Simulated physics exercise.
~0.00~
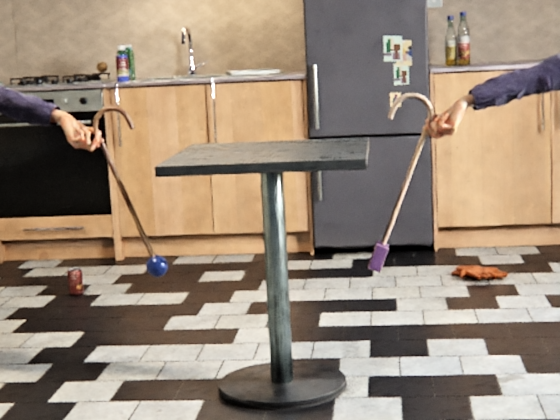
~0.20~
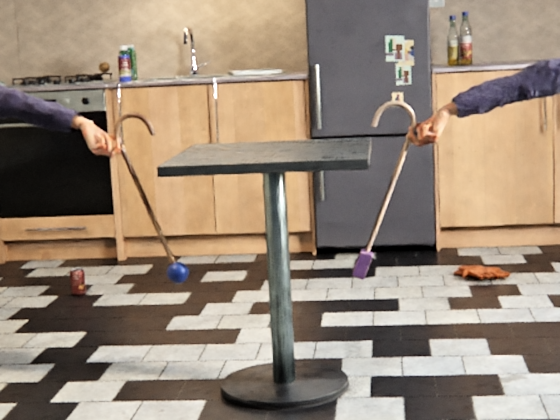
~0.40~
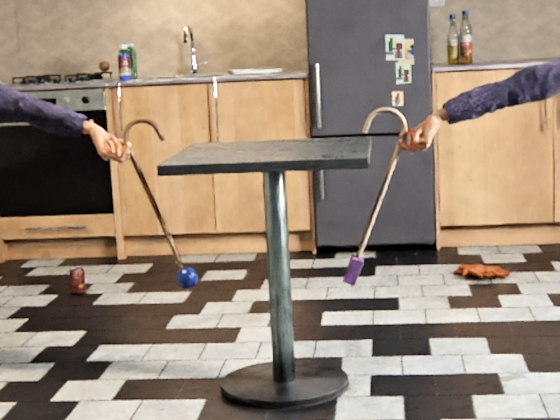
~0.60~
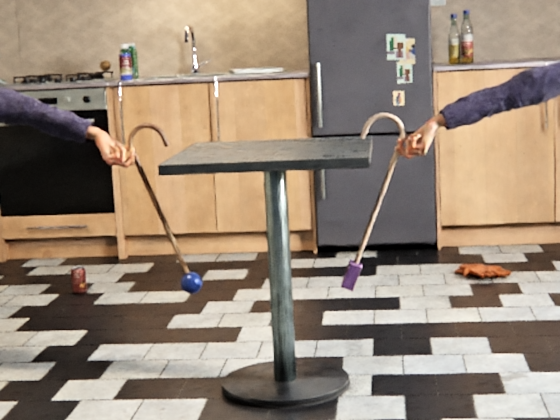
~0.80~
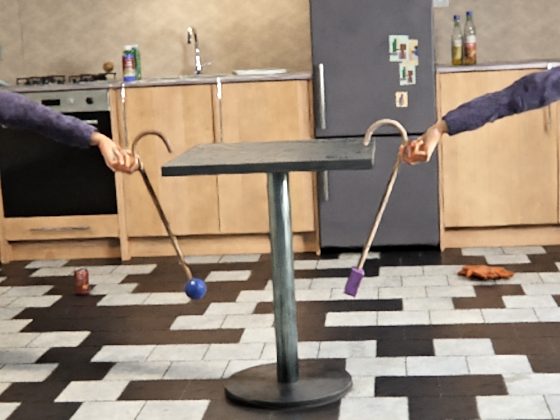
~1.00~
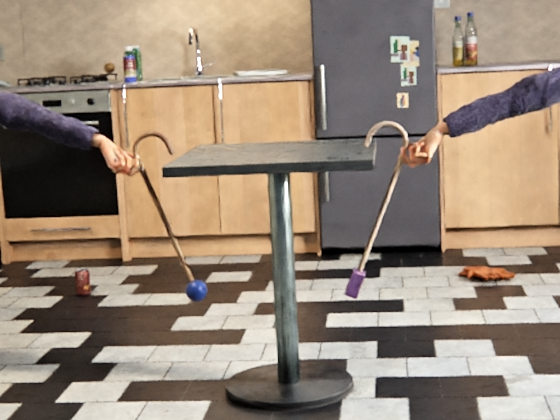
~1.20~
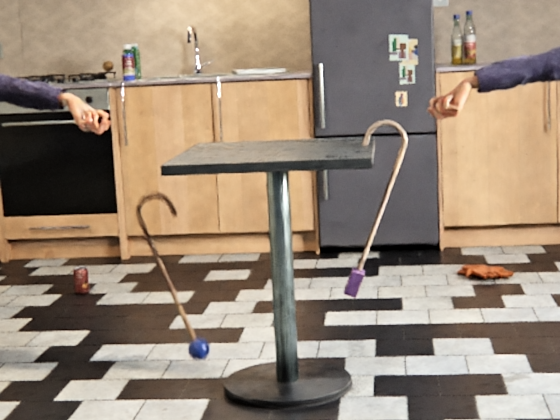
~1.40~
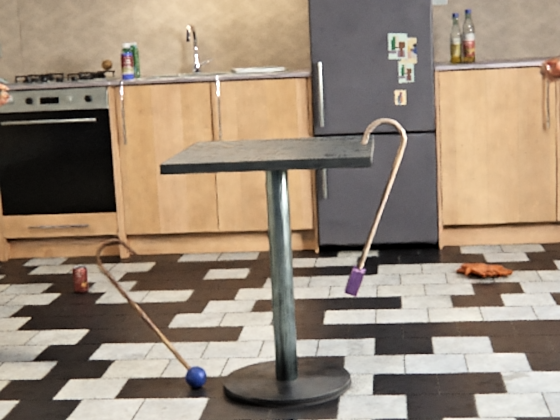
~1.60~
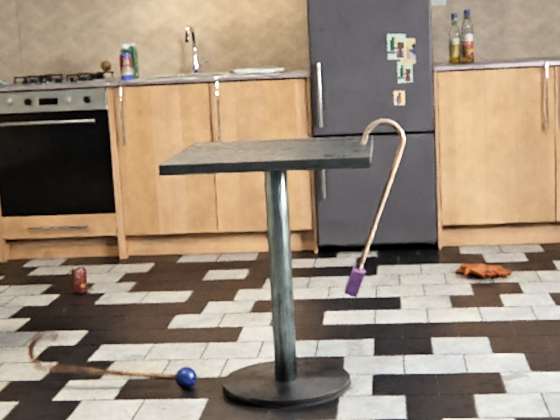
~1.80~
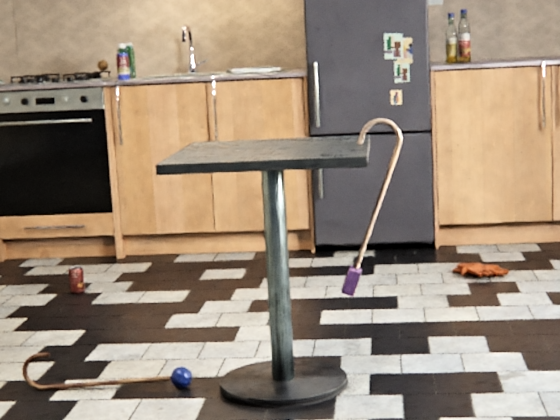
Two hands reach in from opposite sides of a dark pedestal table in a kitchen, each holding a curved-handled stick, seen from the front by a slightly swaying camera. The left one ends in a blue ball and the right one in a purple block, with wooden cabinets and a grey fridge behind. The hands bring both inward and lower them towards the table's edges, then let go and draw back. The purple-tipped one stays hooked on the right edge. The blue-tipped one drops upright beside the table, tips over leftward and ends lying on the patterned floor.
